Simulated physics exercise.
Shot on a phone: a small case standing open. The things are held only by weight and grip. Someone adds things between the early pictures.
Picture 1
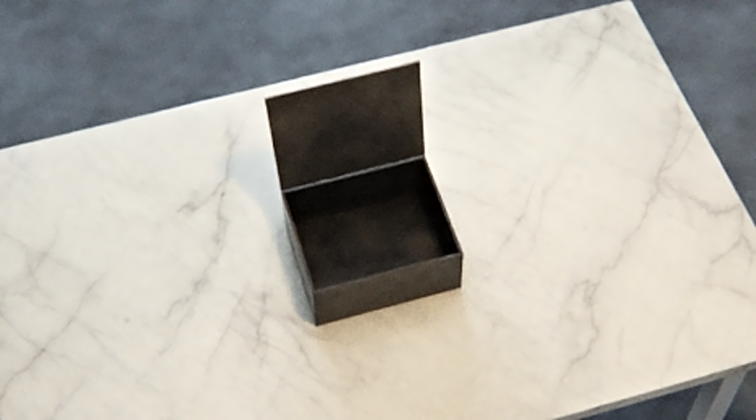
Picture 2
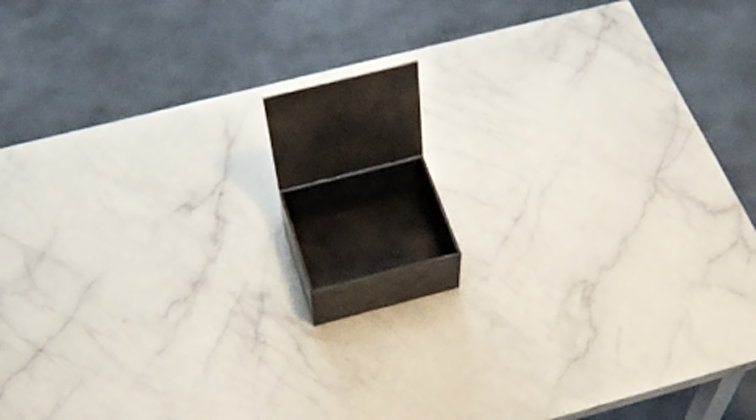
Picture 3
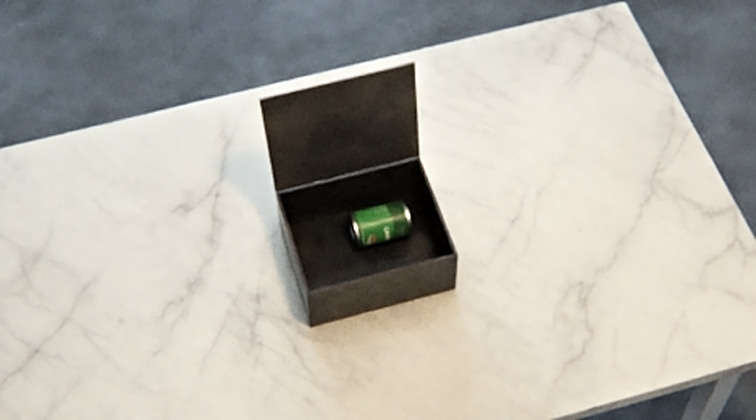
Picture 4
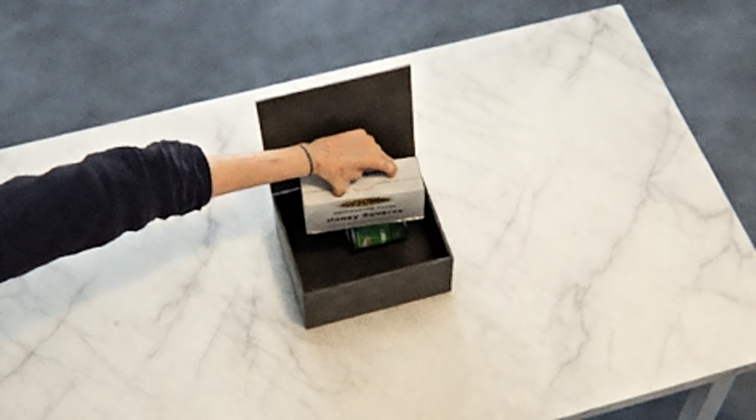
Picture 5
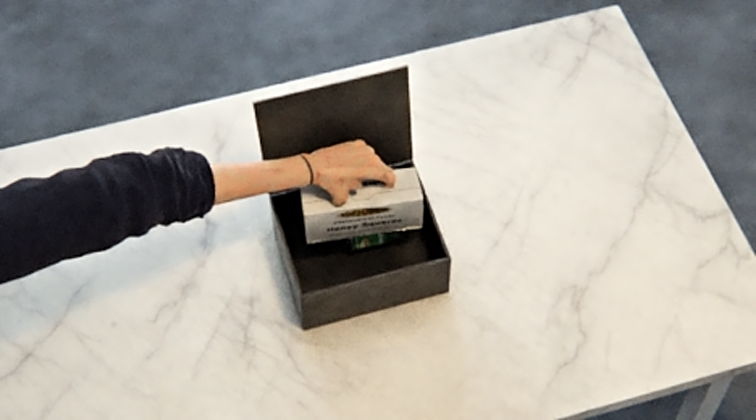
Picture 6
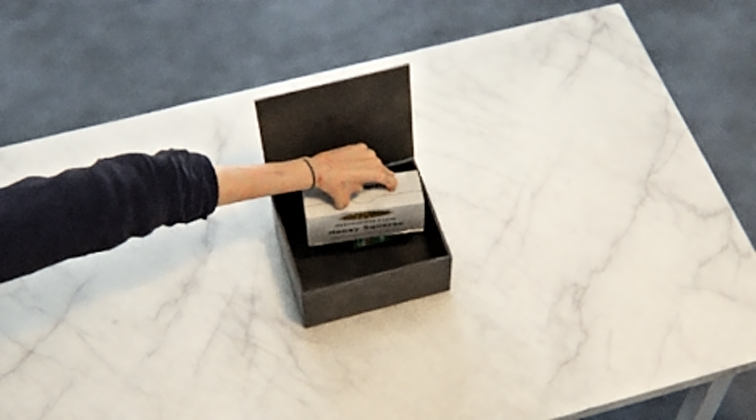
At the start, a small dark case stands open and empty on a pale marble table. A green tin then appears lying inside it. Next, a dark-sleeved arm reaches in from the left, holding a white carton above the tin, and lowers it slightly into the case, hand still gripping it.
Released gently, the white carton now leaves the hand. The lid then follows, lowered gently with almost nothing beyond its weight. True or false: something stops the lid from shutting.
False.
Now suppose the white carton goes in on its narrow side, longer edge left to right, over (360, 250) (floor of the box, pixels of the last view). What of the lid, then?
The lid settles shut this time.
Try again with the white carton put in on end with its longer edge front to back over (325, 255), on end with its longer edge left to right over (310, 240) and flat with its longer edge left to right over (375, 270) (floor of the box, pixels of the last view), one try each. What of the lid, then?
Results in order: Lid up, lid up, lid down.
Then, 1.30 s after the last picture, lid 88° above the rim; white carton on its side near (373, 271); green tin rolled a little.
Then, 1.80 s after the last picture, lid 38° above the rim; white carton on its side near (373, 271); green tin rolled a little.
At rest, lid shut; tipped over in the box, white carton; green tin in place. Seen from the same camera at the end, white carton near (373, 271).
